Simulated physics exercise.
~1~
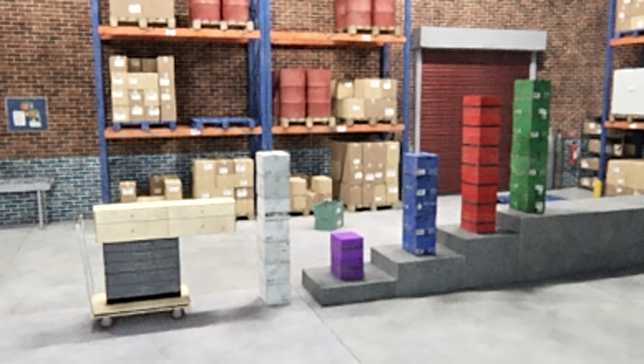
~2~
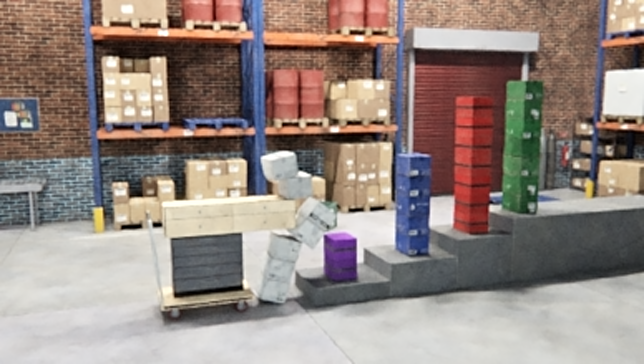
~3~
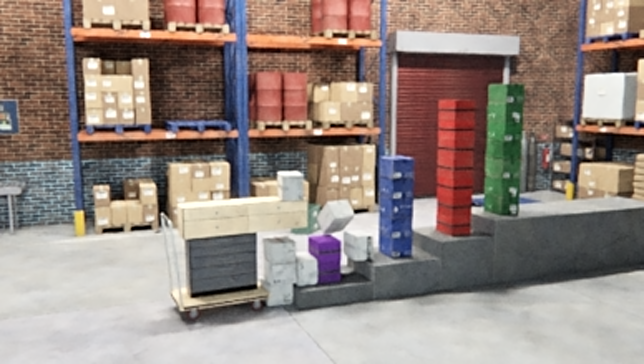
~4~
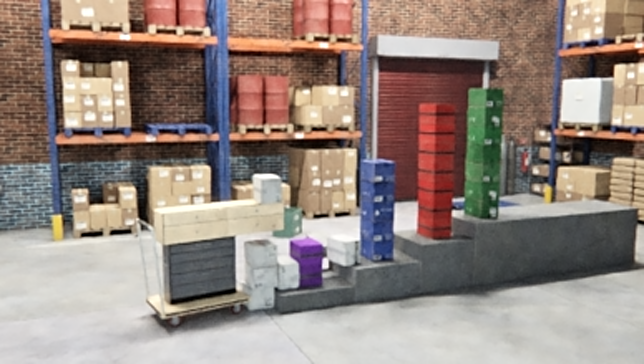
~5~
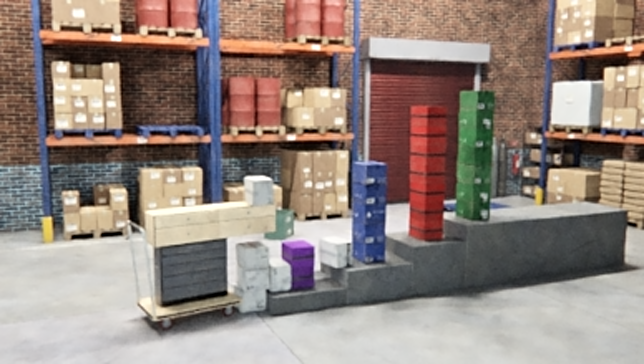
A runaway trolley carrying a long wooden case rolled right into a tall pile of pale cartons, which buckled and tumbled around the purple pile, while the purple, blue, red and green stacks stayed standing on their steps and the trolley drifted back slightly.
